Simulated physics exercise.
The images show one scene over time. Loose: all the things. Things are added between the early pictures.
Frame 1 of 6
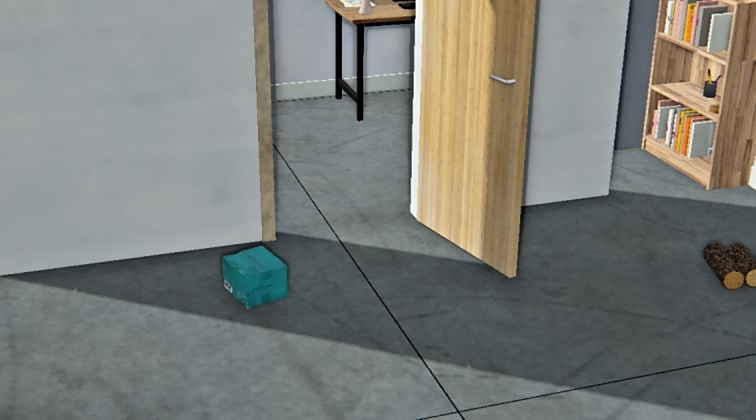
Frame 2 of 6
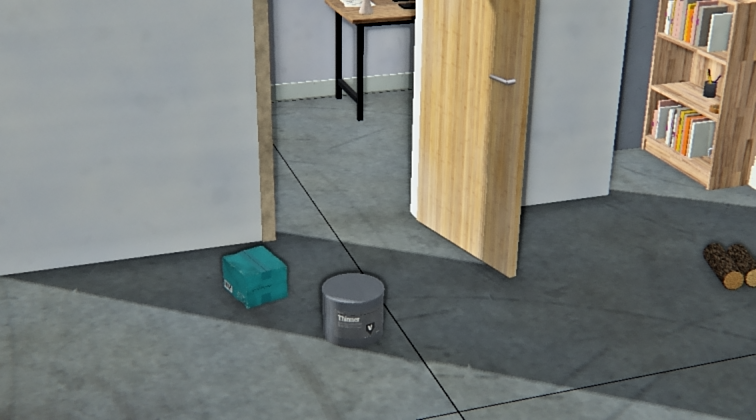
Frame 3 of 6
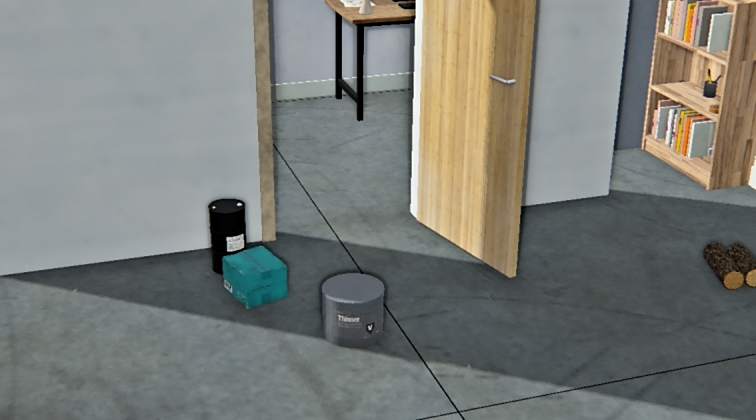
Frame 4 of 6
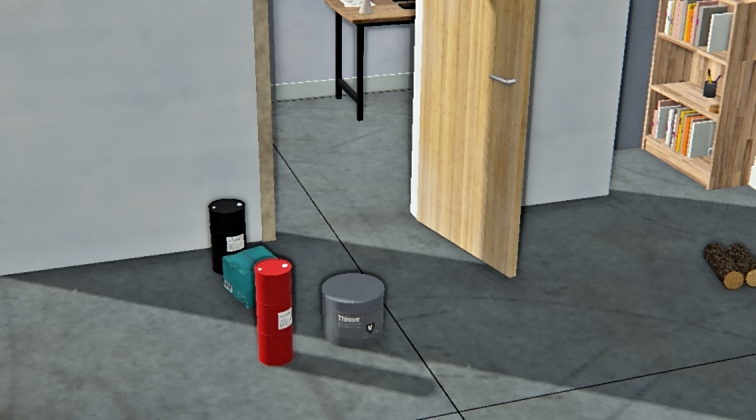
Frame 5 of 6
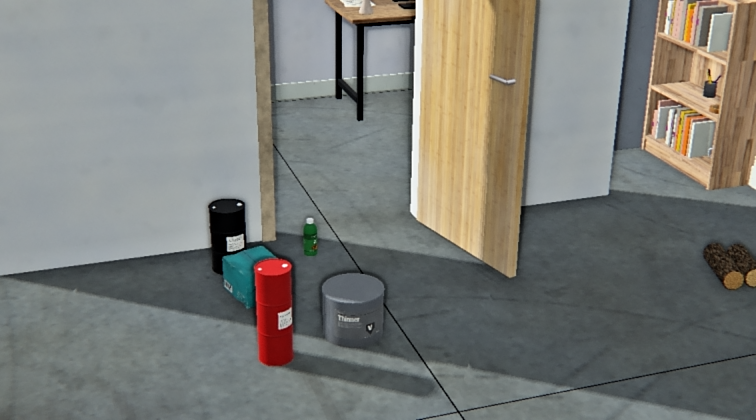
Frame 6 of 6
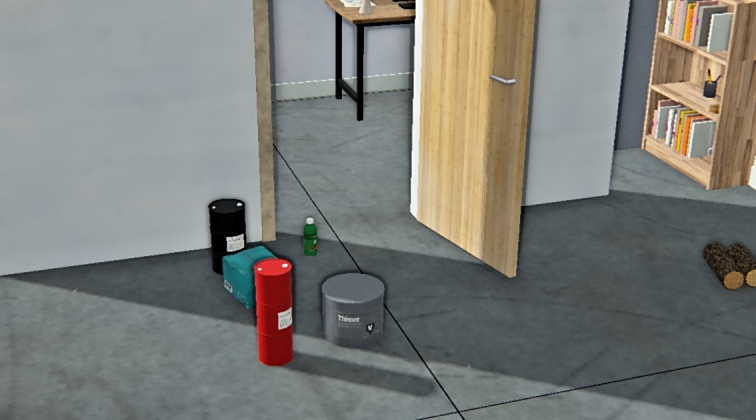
Nothing moved on its own, and the wooden door stayed wide open, while a grey pail, a black canister, a red canister and a green bottle appeared one by one around a turquoise parcel.
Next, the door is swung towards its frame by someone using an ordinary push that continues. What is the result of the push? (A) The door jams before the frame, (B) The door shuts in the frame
(B) The door shuts in the frame.
Then, 1.40 s past the last view, door 57° open.
Then, 2.40 s past the last view, door 11° open; green bottle displaced well along near (298, 228).
Finally, door 0° open; moved from the start, green bottle; the other 4 still in place. Final places as the last picture's camera would see them, green bottle near (287, 216).
